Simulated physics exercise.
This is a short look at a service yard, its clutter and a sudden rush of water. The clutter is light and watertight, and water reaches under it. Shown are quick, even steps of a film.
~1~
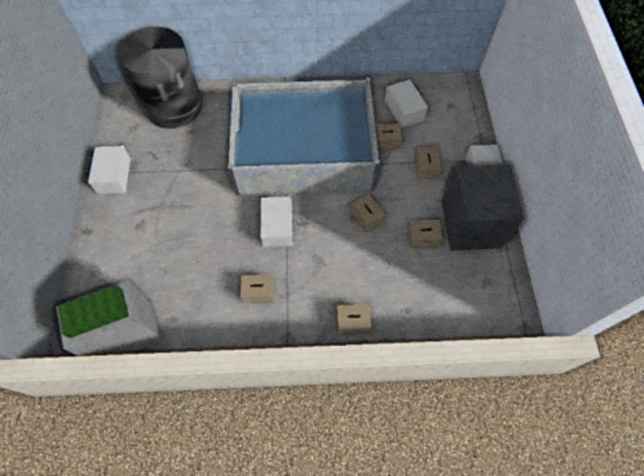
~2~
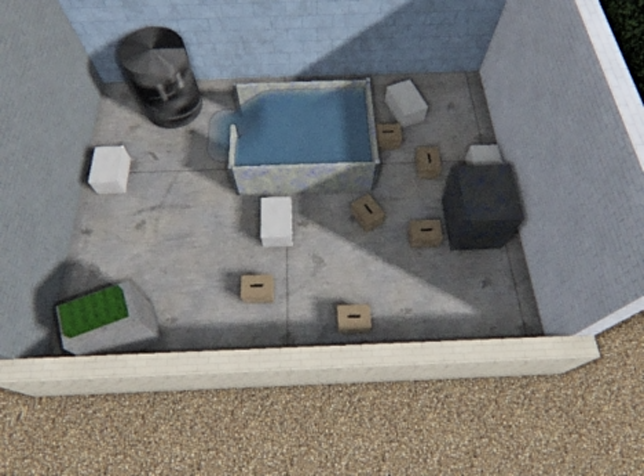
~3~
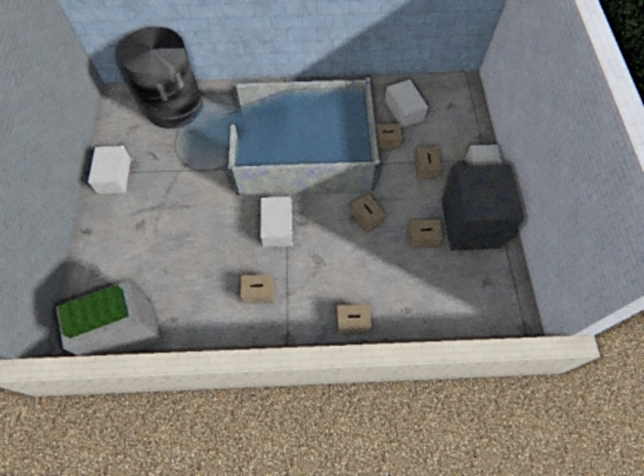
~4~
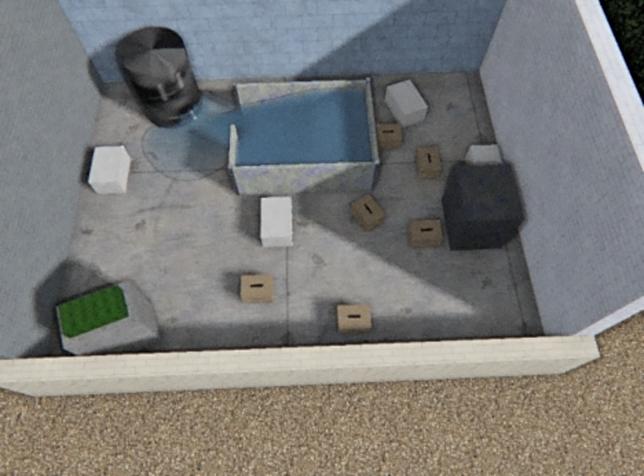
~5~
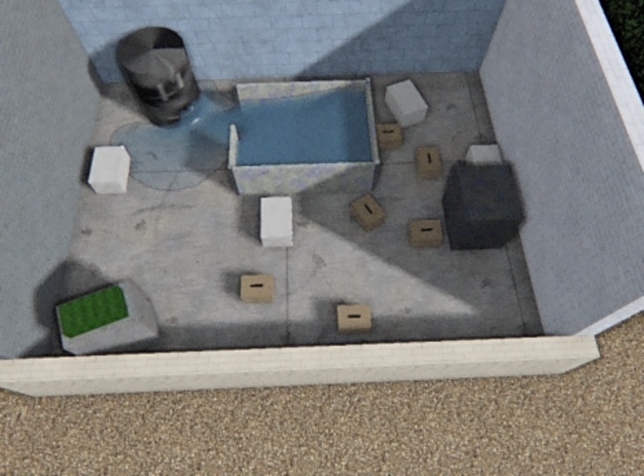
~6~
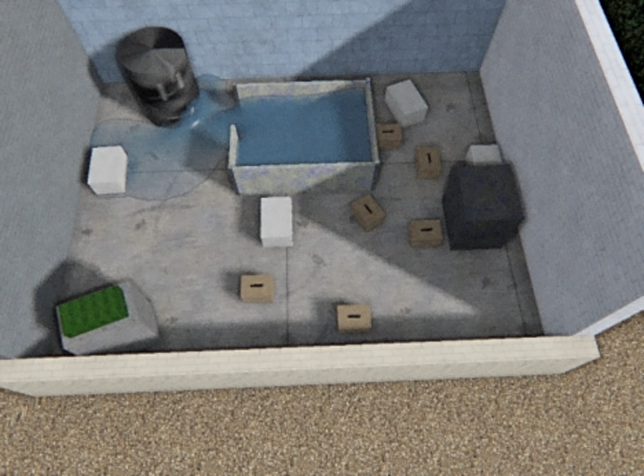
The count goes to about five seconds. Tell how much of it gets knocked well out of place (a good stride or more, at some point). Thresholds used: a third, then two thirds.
My call: Not even a third.
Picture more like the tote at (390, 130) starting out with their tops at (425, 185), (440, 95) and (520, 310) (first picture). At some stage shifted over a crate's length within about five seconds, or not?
Results - 1: Doesn't go far; 2: Doesn't go far; 3: Doesn't go far.
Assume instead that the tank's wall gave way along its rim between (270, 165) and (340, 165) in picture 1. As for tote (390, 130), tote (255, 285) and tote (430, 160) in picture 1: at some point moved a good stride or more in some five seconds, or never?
Here is how they go, in order: Fails to go that far, dislodged that far, and fails to go that far.
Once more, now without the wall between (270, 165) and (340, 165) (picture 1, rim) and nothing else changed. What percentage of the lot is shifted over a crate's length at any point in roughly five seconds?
I'd guess around 50 percent of them.
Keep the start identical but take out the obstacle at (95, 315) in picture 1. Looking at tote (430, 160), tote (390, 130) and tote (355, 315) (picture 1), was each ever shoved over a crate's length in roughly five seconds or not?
One by one: Remained nearby; remained nearby; cleared the mark.
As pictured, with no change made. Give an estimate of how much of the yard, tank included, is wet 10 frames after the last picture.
I'd estimate around 35 percent.
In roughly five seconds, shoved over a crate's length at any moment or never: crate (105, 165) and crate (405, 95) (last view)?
In order: Went the distance, then went the distance.
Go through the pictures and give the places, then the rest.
A crate at (106, 164), on the bottom; a crate at (276, 217) rests on the ground; 0 of 10 have shifted, in the first picture.
A crate at (106, 164) rests on the ground; a crate at (276, 217), on the bottom; 0 of 10 have shifted, in the second picture.
A crate at (106, 164) rests on the ground; a crate at (276, 217), on the bottom; 0 of 10 have shifted, in the third picture.
A crate at (106, 164) rests on the ground; a crate at (276, 217), on the bottom; 0 of 10 have shifted, in the fourth picture.
A crate at (106, 164), on the bottom; a crate at (276, 217) rests on the ground; 0 of 10 have shifted, in the fifth picture.
A crate at (105, 164), on the bottom; a crate at (276, 217) rests on the ground; 0 of 10 have shifted, in the sixth picture.
A moment on, 0 of 10 are well off their spots; 1 afloat.
Next, 1 of 10 are well off their spots; 1 afloat.
Later, 2 of 10 are well off their spots; 1 afloat.
In the end, 2 of 10 are well off their spots, and 2 have been at some point; 1 afloat.
